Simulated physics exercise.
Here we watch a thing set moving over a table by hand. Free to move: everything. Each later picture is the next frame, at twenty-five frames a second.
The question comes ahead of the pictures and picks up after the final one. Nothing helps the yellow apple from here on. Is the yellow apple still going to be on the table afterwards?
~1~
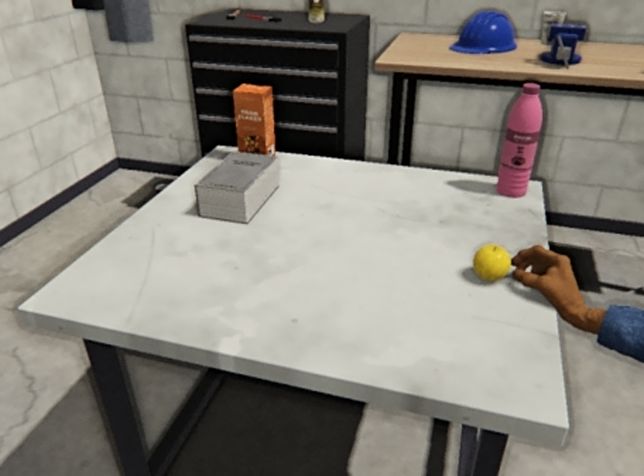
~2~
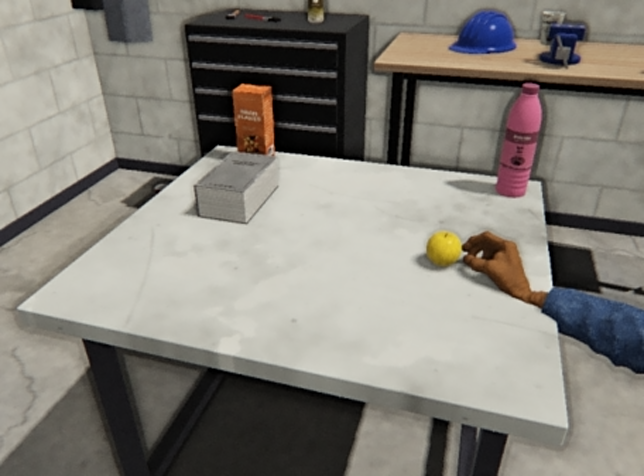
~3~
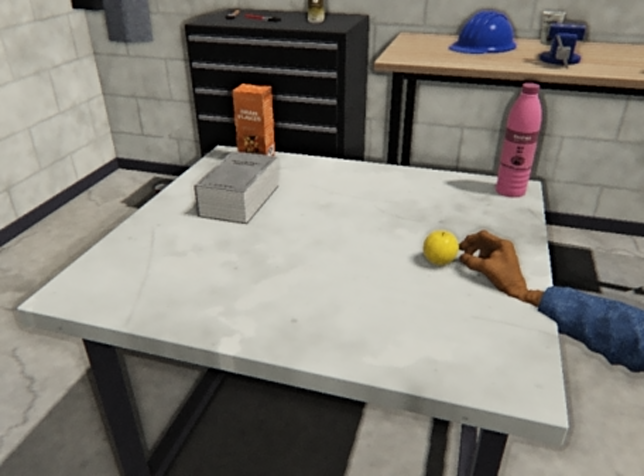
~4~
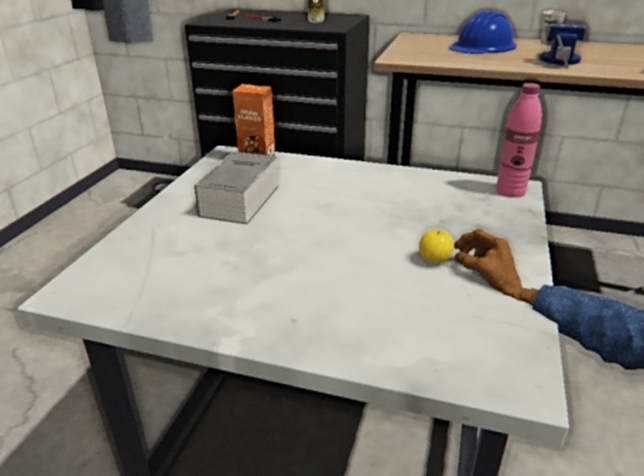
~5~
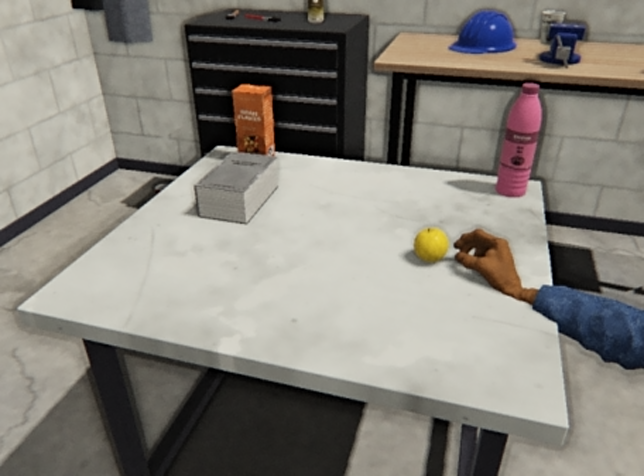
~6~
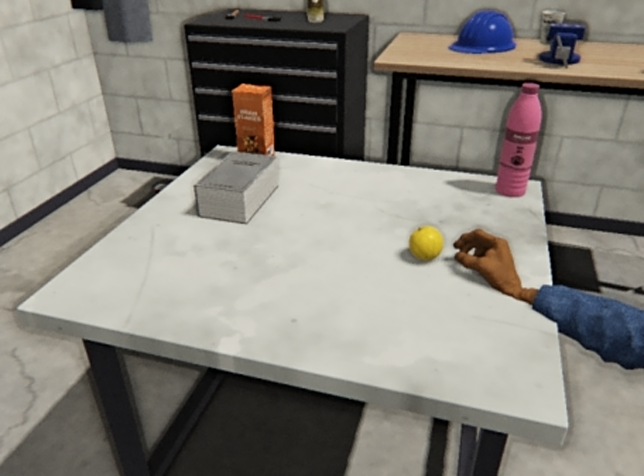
Yes, it is still there.
Then, 0.20 s later than the last frame, yellow apple moved about its own width near (405, 237).
Then, 0.40 s later than the last frame, yellow apple moved about its own width near (389, 233).
Then, 0.70 s later than the last frame, yellow apple moved well along near (373, 228).
When it is over, moved from the start, yellow apple. End places, in pixels of the last picture, yellow apple near (365, 226).
